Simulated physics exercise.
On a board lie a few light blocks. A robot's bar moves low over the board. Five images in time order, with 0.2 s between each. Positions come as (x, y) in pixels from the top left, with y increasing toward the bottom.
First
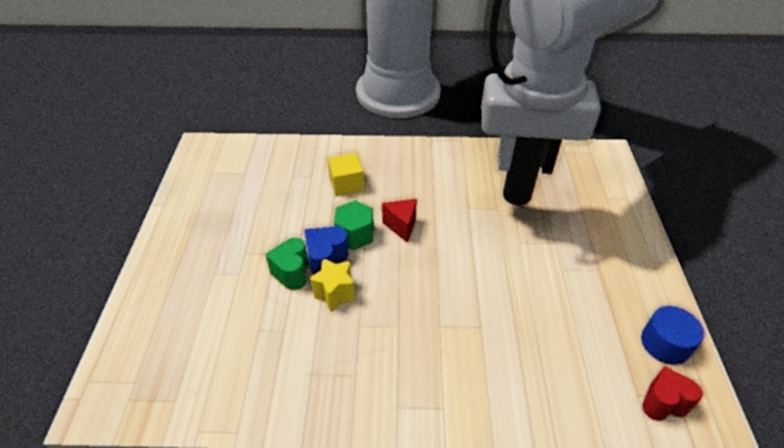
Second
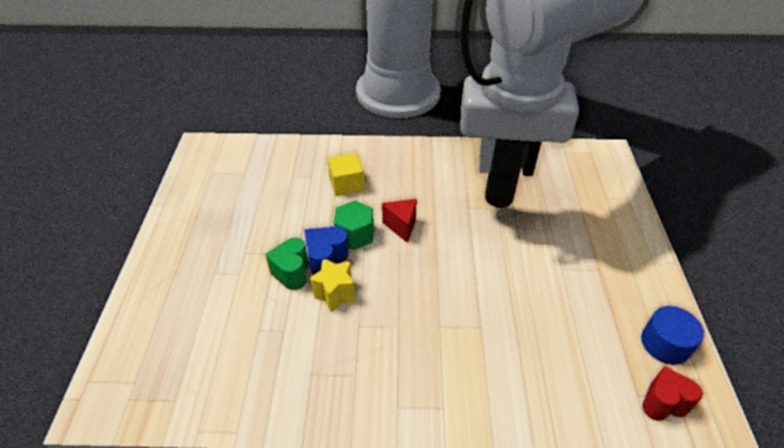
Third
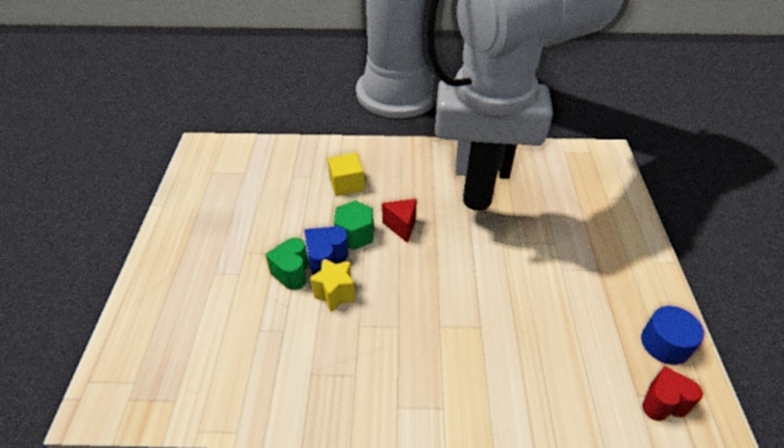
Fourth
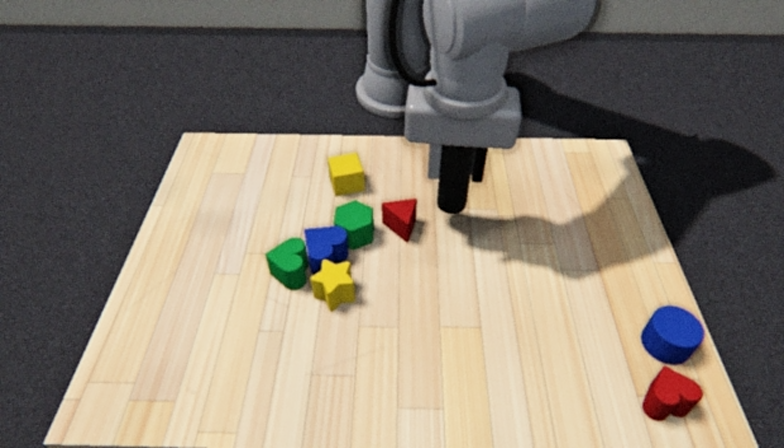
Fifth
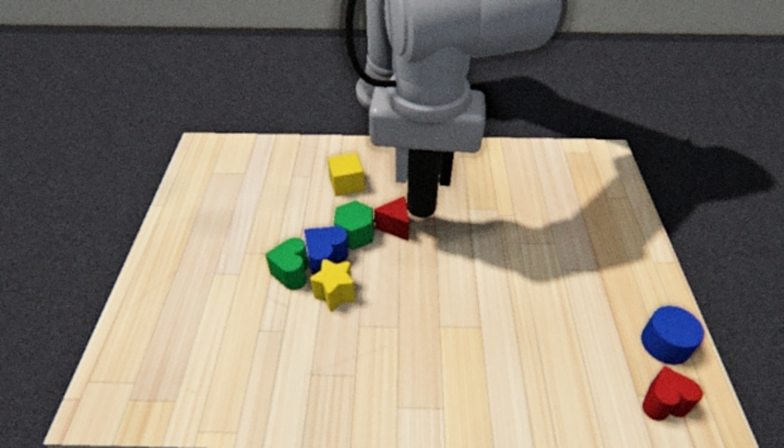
On a wooden board, a robot's black bar slides left and nudges a red triangular block.
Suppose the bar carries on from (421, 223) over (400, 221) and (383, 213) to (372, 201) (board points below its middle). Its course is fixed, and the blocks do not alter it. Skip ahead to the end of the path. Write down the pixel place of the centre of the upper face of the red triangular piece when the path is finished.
I'd say the red triangular piece ends with its top centre at (348, 189).
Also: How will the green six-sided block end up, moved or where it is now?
The block moves away from its spot.
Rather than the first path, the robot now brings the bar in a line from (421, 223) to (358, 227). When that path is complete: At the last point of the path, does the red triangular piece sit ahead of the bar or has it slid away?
The bar should keep driving it forward.
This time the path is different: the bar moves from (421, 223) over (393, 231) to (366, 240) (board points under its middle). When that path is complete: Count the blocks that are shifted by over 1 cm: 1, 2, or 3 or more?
The answer will be two.
On the path given first. Halfway along, bar (390, 204); green six-sided block (333, 211), turned 50° anticlockwise; red triangular piece (363, 201), turned 15° clockwise.
At the end, bar (372, 187); yellow square block not moved; green six-sided block (330, 211), turned 55° anticlockwise; red triangular piece (348, 189), turned 25° anticlockwise.
